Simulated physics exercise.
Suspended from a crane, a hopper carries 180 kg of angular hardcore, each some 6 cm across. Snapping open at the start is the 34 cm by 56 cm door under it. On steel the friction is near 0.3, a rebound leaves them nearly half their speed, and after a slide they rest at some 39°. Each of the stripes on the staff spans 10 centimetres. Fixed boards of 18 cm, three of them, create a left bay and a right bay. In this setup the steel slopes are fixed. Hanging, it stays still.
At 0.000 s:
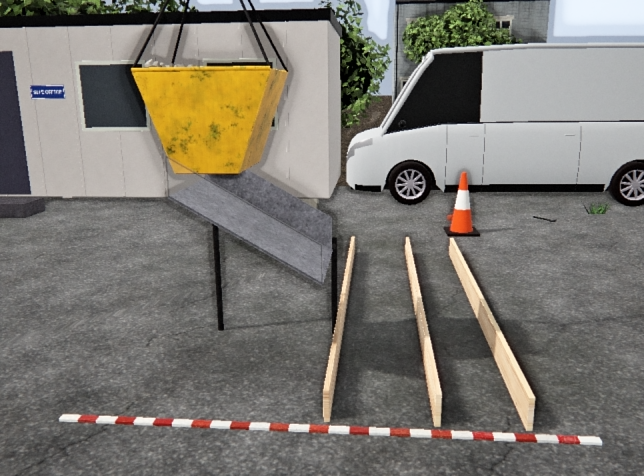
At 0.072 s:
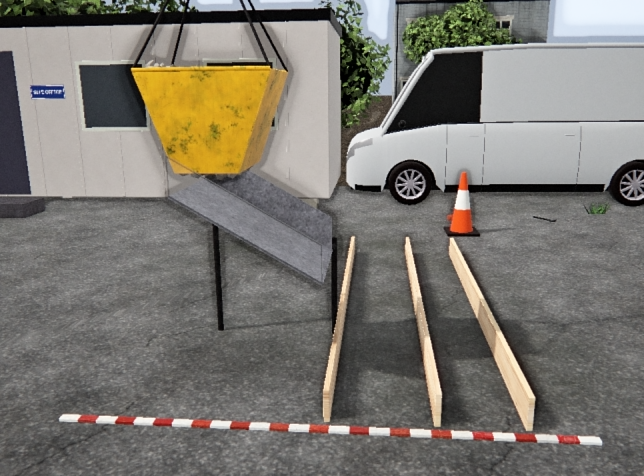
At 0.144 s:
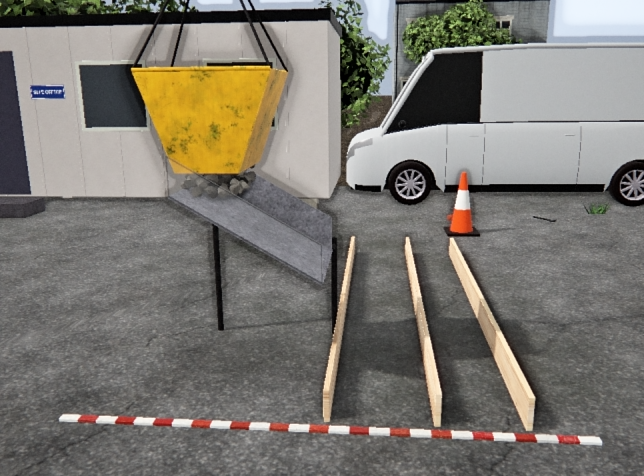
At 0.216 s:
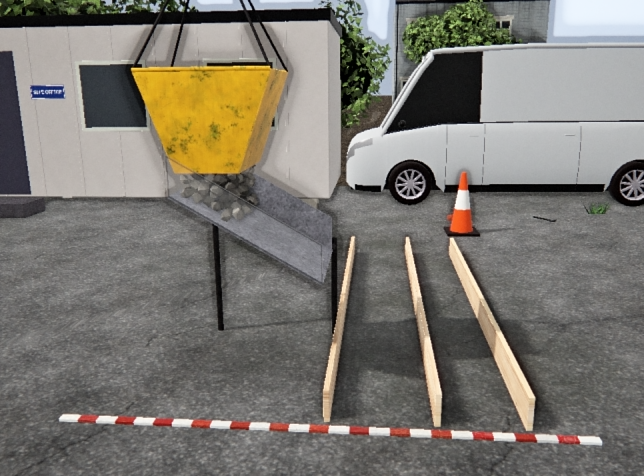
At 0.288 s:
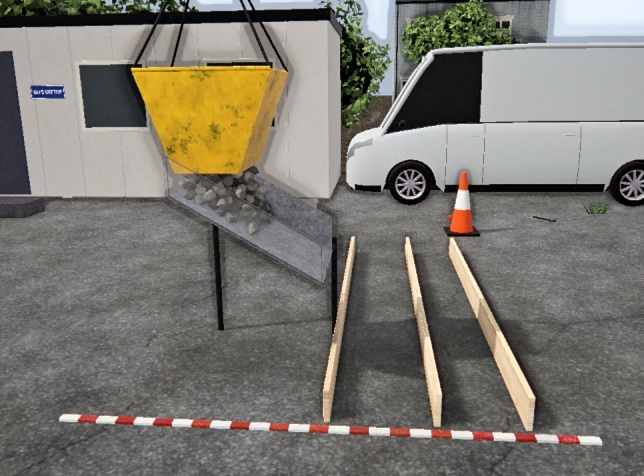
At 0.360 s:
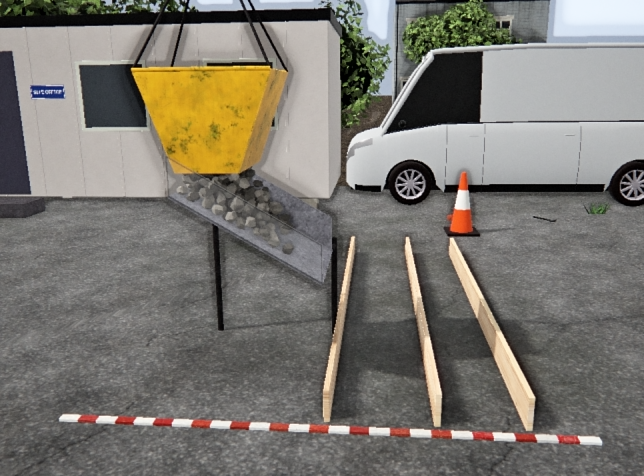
Grey stones drop from the yellow hopper and slide rightward down the sloping grey chute.
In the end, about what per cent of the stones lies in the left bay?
About 88 per cent.
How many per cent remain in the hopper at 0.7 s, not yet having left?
It keeps hold of roughly 45 per cent.
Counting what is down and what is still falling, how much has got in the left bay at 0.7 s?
Around 5 per cent at that point.
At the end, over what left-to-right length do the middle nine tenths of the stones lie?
About 70 cm.
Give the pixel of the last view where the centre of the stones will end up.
Around (395, 355).
After 0.7 s, 46 % in the hopper, 46 % on the steel, 2 % falling or lying left of the bays, 7 % falling or lying in the left bay; the stones farthest right are at (398, 332).
After 1.1 s, 22 % in the hopper, 47 % on the steel, 1 % falling or lying left of the bays, 29 % falling or lying in the left bay; the stones farthest right are at (422, 354).
After 1.7 s, 0 % in the hopper, 31 % on the steel, 2 % falling or lying left of the bays, 64 % falling or lying in the left bay, 3 % falling or lying in the right bay; the stones farthest right are at (473, 376).
After 2.6 s, 0 % in the hopper, 89 % falling or lying in the left bay, 10 % falling or lying in the right bay; the stones farthest right are at (491, 369).
After 4.5 s, 0 % in the hopper, 88 % in the left bay, 12 % in the right bay; the stones farthest right are at (492, 368).
